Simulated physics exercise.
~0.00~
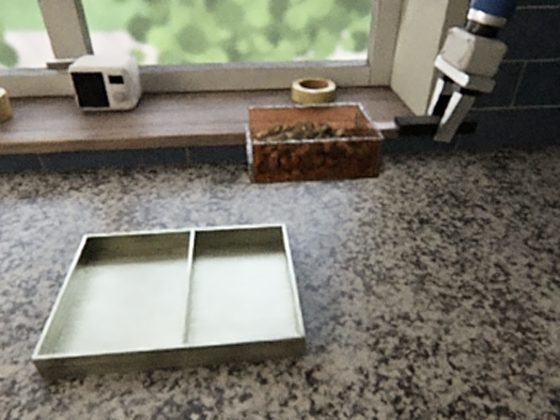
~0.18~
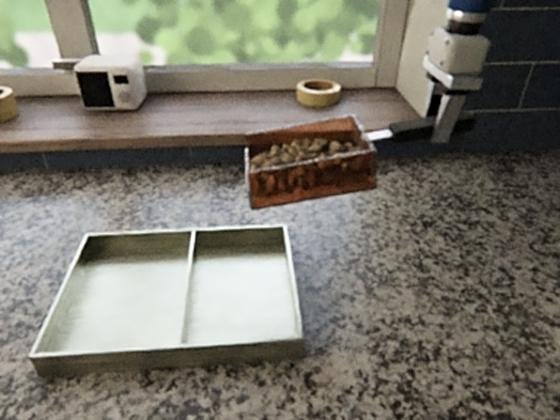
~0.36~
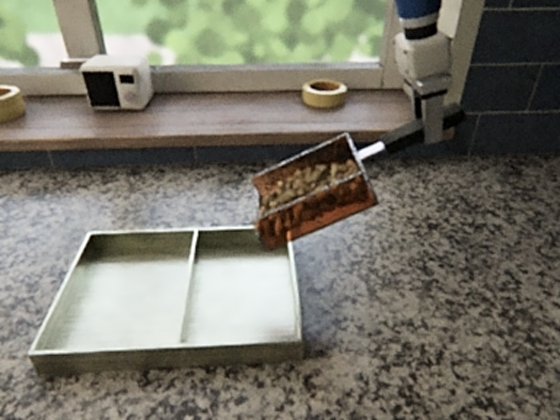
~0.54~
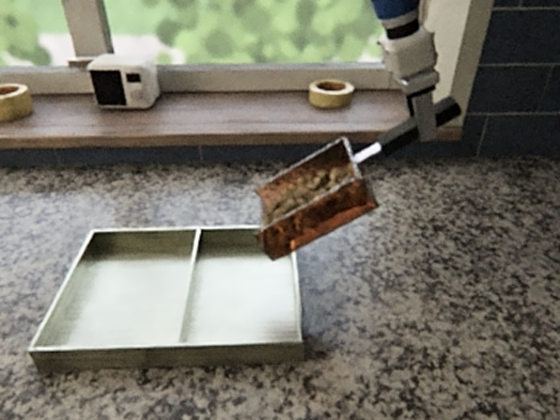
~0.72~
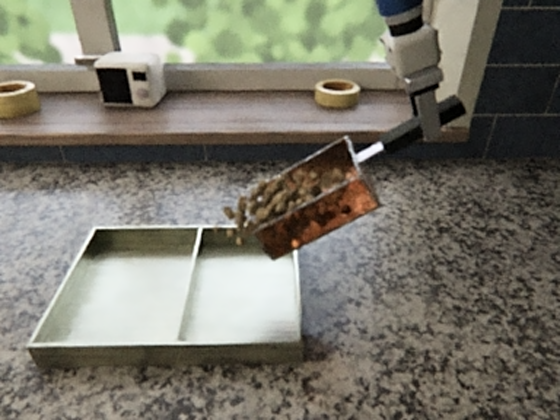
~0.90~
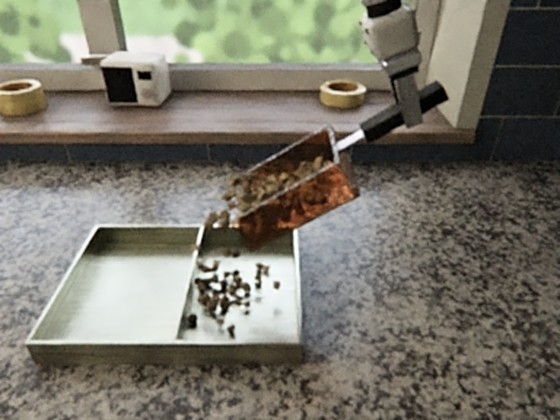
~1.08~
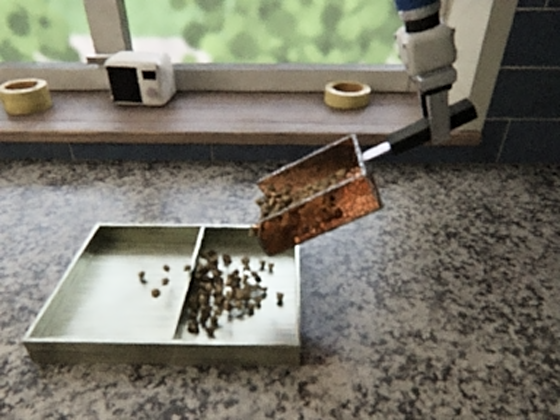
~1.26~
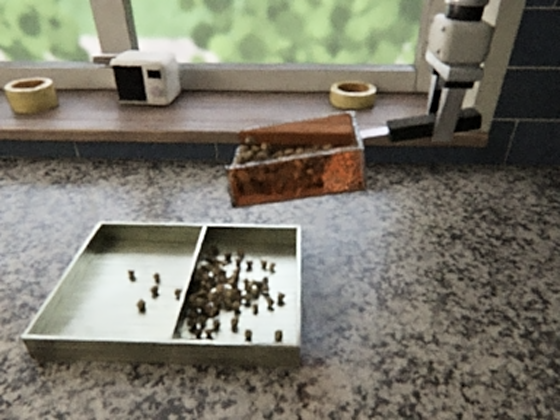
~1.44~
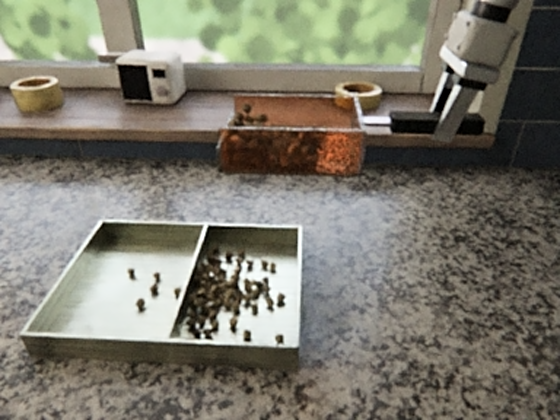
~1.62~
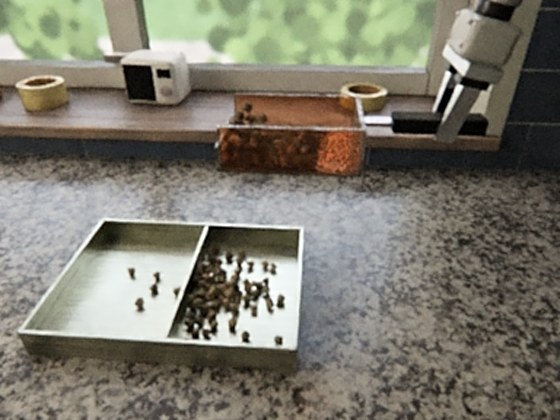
A robot arm tipped a clear orange-brown box of small pebbles over a pale green divided tray, spilling many into the right section and a few into the left, then levelled and lifted the box, still partly full, and held it still.
